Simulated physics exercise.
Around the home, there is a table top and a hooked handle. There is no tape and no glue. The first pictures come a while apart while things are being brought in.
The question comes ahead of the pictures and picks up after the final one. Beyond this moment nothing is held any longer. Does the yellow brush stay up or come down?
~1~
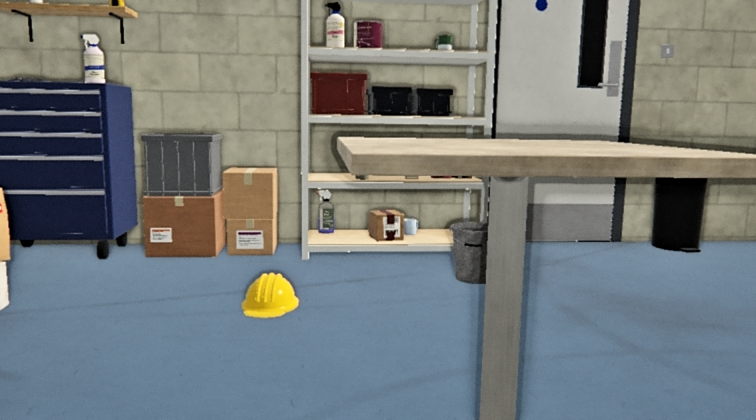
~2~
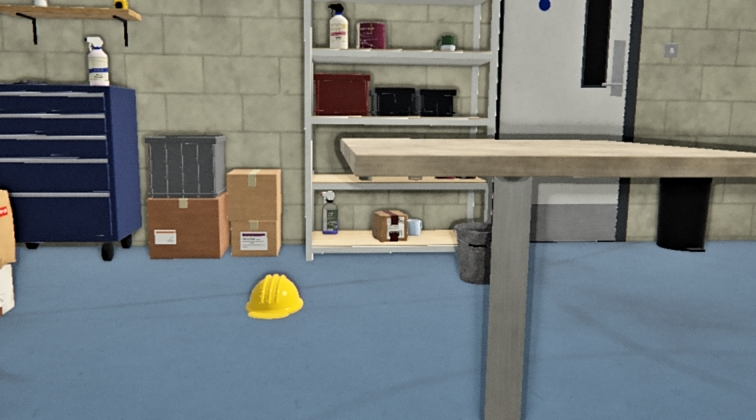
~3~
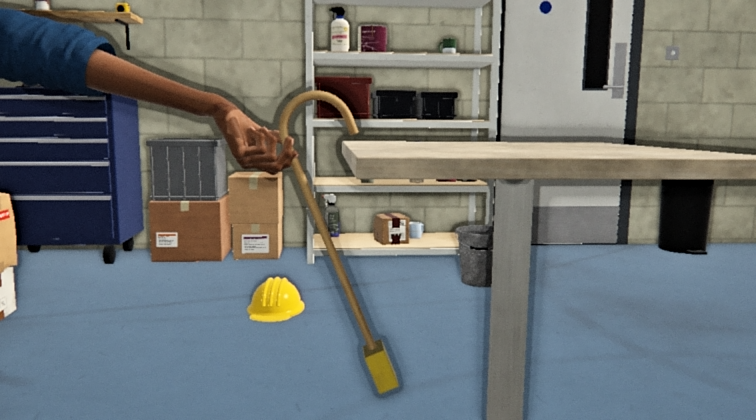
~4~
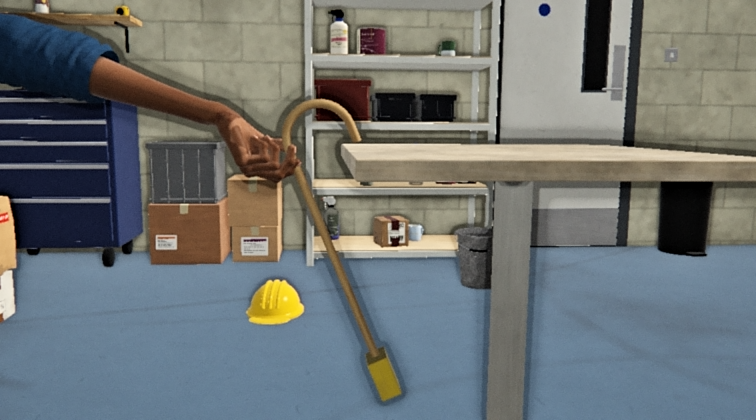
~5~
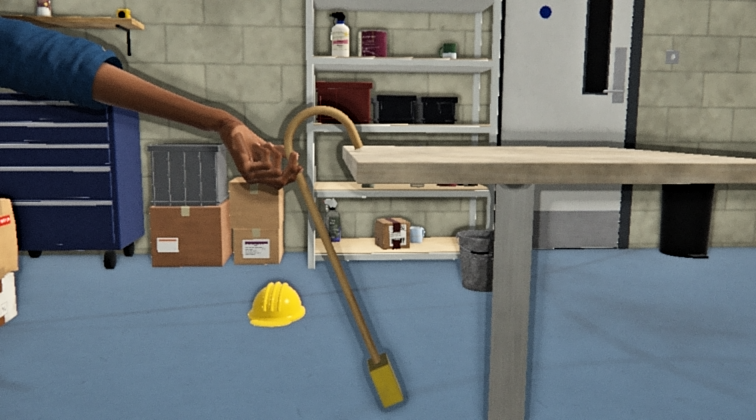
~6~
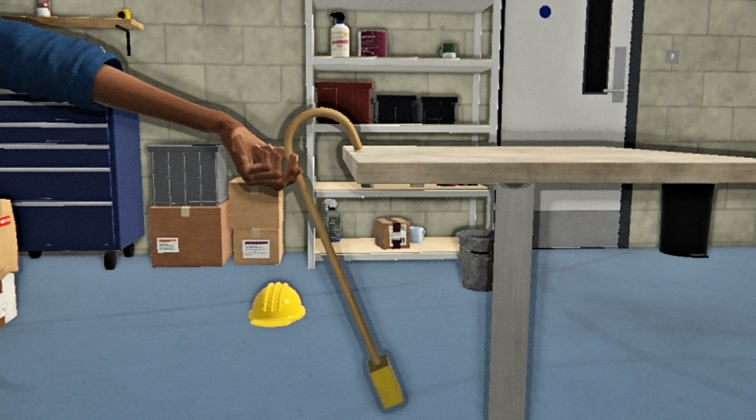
It stays up.
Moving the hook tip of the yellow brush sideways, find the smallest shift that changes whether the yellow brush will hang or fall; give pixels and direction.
12 px or so, leftward.
Then, 0.30 s later than the last frame, yellow brush at rest near (363, 255).
Then, 0.66 s later than the last frame, yellow brush at rest near (362, 256).
When it is over, the yellow brush hangs from the table, near (363, 256).
